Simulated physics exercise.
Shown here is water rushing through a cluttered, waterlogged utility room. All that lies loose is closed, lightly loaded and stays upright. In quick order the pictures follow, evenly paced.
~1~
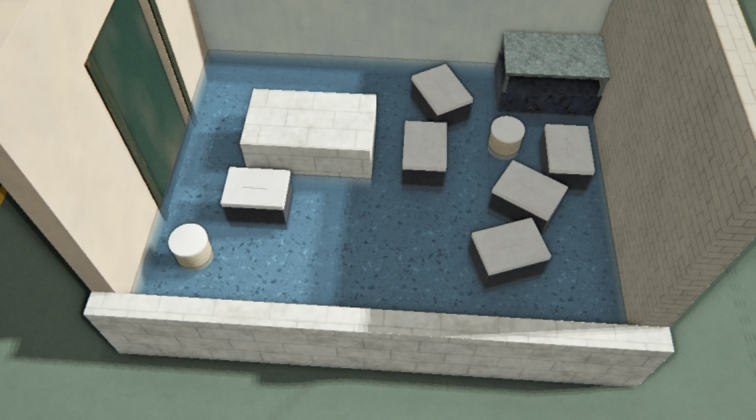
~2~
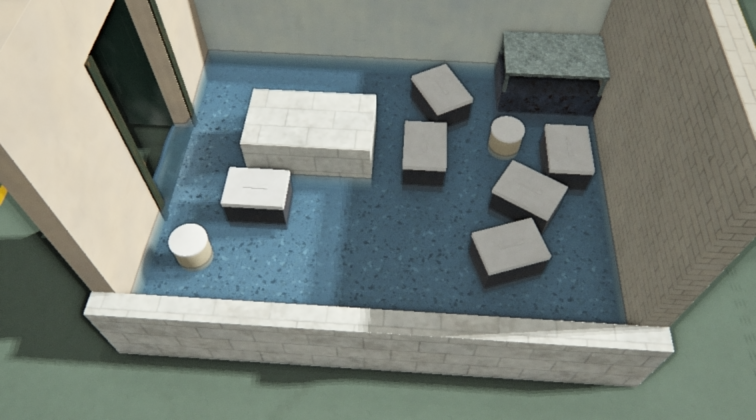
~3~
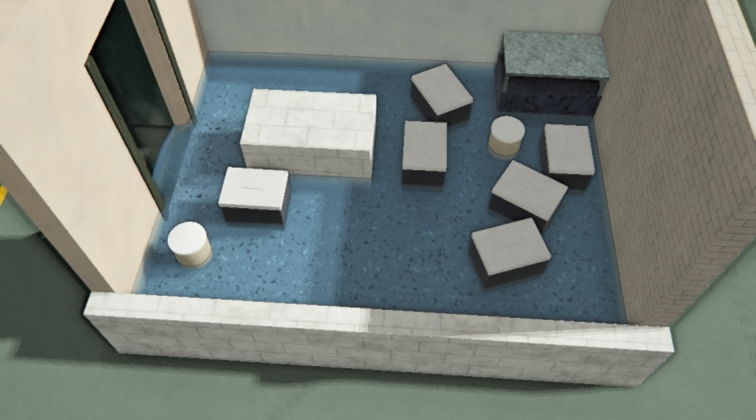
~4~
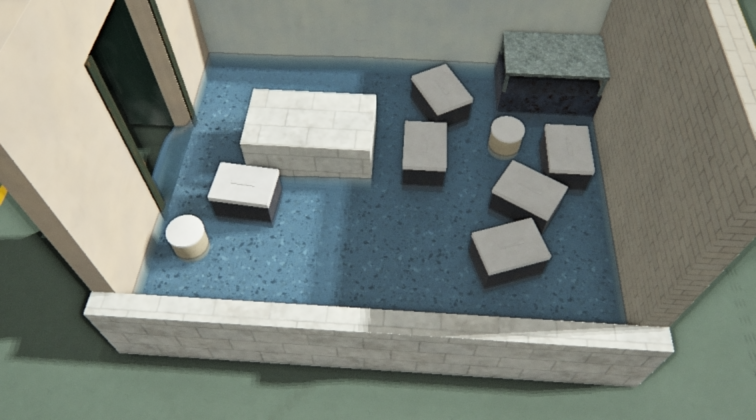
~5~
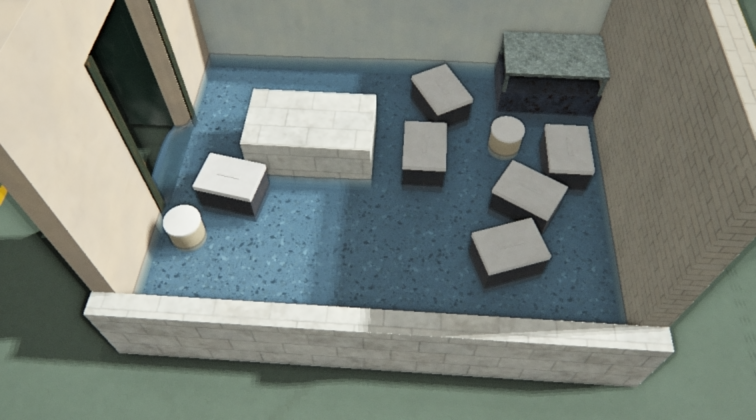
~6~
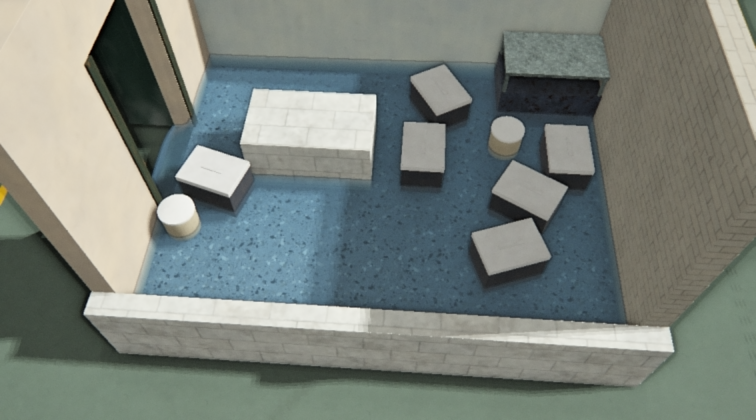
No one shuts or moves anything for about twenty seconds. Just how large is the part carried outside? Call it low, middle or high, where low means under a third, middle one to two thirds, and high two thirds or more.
Low.
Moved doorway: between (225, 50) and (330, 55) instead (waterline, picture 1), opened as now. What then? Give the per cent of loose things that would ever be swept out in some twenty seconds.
Close to 60 percent.
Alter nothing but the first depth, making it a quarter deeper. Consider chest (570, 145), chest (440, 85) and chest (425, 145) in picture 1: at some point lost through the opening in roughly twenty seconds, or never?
In that order: Remains, swept away, remains.
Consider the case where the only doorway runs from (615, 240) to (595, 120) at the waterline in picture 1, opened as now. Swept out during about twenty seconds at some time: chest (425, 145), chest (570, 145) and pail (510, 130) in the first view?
Lost, lost, lost.
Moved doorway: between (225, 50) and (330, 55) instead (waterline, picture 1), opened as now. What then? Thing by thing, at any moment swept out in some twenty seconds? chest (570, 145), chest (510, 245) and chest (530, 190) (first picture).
Retained, retained and retained.
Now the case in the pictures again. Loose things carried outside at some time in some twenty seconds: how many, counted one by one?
2.
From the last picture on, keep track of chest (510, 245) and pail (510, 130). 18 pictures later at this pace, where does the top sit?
Near (438, 241) and (449, 111).
A moment on, 2 of 8 are out; 6 afloat.
Next, 2 of 8 are out; 6 afloat.
Later, 2 of 8 are out; 1 afloat.
In the end, 2 of 8 are out; 1 afloat.
